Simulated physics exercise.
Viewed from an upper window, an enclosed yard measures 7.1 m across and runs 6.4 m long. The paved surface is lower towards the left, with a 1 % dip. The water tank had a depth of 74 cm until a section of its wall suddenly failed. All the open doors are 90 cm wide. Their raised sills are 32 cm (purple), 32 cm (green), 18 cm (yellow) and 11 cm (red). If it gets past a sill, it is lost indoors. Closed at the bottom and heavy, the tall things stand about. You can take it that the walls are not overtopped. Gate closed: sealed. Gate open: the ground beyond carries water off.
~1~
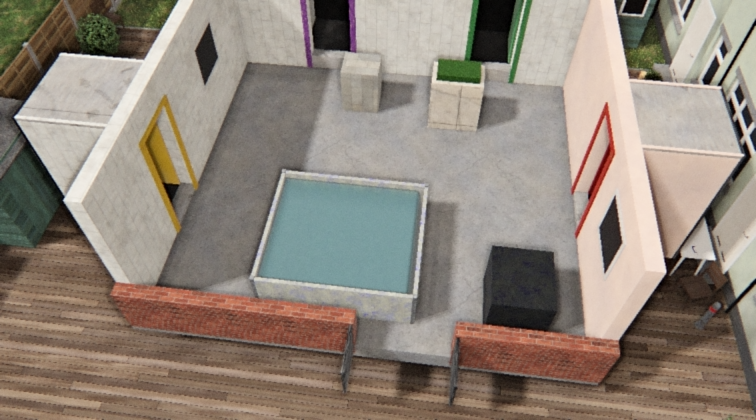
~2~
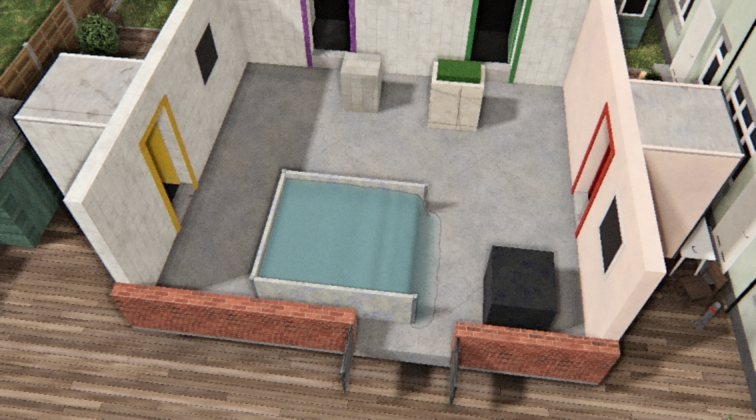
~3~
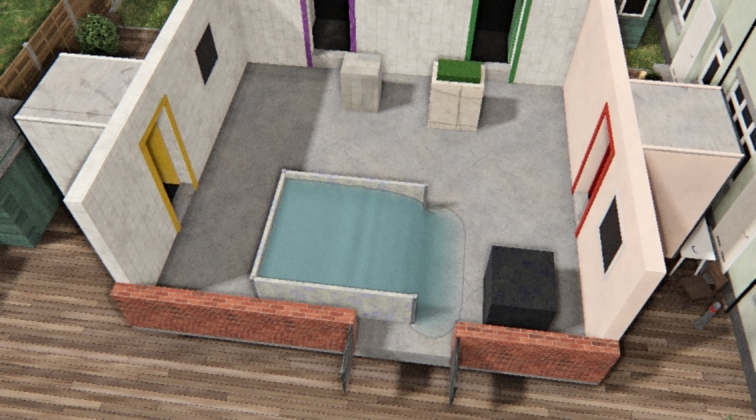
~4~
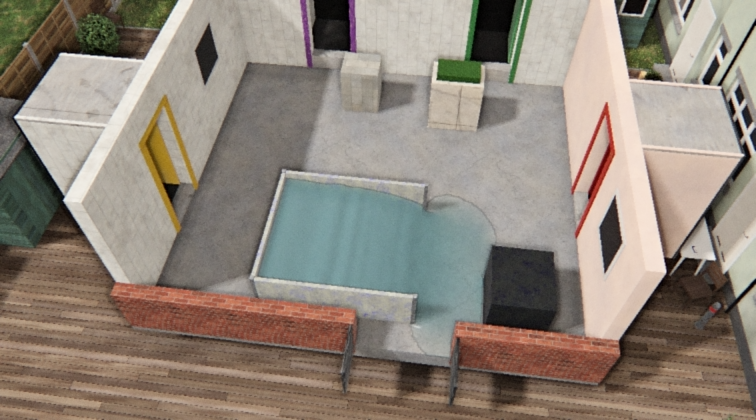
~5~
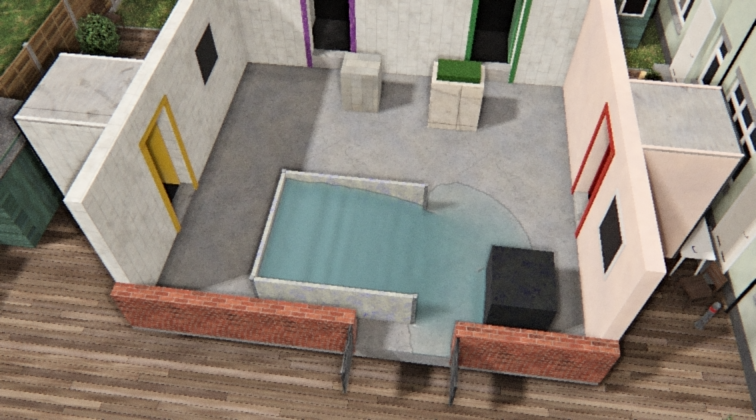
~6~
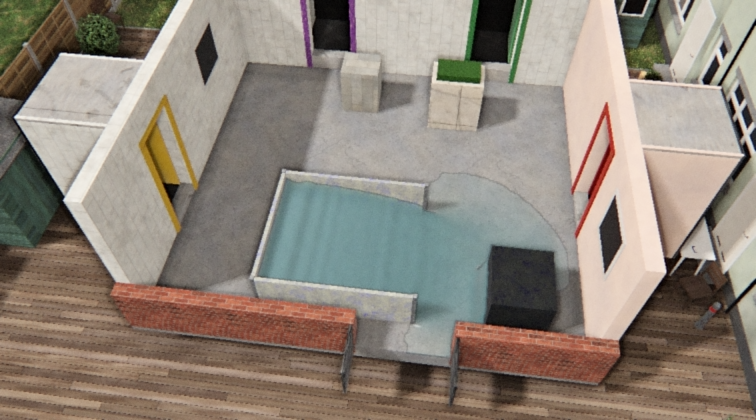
In the video, a pale-walled tank of blue-green water sits in an enclosed yard with coloured door surrounds; its right side opens and water pours out, spreading rightward across the grey paving and around a black block.
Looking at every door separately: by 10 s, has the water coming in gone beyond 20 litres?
Outcome: For the purple door I'd say within the limit; for the green door I'd say within the limit; for the yellow door I'd say within the limit; for the red door I'd say above the limit.
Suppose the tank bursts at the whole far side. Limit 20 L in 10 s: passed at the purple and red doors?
Purple short, red short.
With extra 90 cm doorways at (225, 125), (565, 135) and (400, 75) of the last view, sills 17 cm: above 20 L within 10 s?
Per doorway, in order: Insufficient / insufficient / insufficient.
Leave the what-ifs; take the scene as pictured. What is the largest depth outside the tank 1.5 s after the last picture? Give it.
Around 49 centimetres deep.
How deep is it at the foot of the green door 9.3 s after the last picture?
I'd put it at around 6.0 cm deep.
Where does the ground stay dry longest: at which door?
It's the yellow door.
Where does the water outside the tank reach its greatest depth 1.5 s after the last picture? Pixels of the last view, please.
That would be near pixel (584, 358).
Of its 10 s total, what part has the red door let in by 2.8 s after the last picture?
Fraction in by then: Around 85 per cent.
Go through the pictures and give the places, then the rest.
The water tank at (345, 232) is whole and still, 74 cm deep, in the first picture.
Water pours out at (417, 257) and has run 1.1 m, to a hidden place; typically 10 cm deep outside, 74 cm at the water tank's back, in the second picture.
Water pours out at (417, 258) and has run 1.3 m, to a hidden place; typically 11 cm deep outside, 74 cm at the water tank's back, in the third picture.
Water pours out at (417, 259) and has run 1.6 m, to a hidden place; typically 12 cm deep outside, 74 cm at the water tank's back, in the fourth picture.
The front is at (512, 219), 2.0 m from the gap at (417, 259); 4.5 m2 of floor is under water; 74 cm left at the back of the water tank, in the fifth picture.
Water pours out at (417, 259) and has run 2.6 m, to (560, 248); typically 8 cm deep outside, 67 cm at the water tank's back, in the sixth picture.
Then, 0.7 s after the last picture water covers 25 % of the floor and is deepest (50 cm) near (479, 315); purple door not reached, green door not reached, yellow door not reached, red door 23 cm at the sill, 15 L in.
Then, 1.5 s after the last picture water covers 30 % of the floor and is deepest (49 cm) near (584, 358); purple door not reached, green door not reached, yellow door not reached, red door 30 cm at the sill, 110 L in.
Then, 2.8 s after the last picture water covers 40 % of the floor and is deepest (36 cm) near (552, 88); purple door not reached, green door 21 cm at the sill, 0 L in, yellow door not reached, red door 23 cm at the sill, 235 L in.
Then, 5.3 s after the last picture water covers 65 % of the floor and is deepest (23 cm) near (385, 97); purple door 11 cm at the sill, 0 L in, green door 20 cm at the sill, 0 L in, yellow door not reached, red door 8 cm at the sill, 279 L in.
Then, 9.3 s after the last picture water covers 90 % of the floor and is deepest (15 cm) near (148, 308); purple door 5 cm at the sill, 0 L in, green door 6 cm at the sill, 0 L in, yellow door 11 cm at the sill, 0 L in, red door 8 cm at the sill, 280 L in.
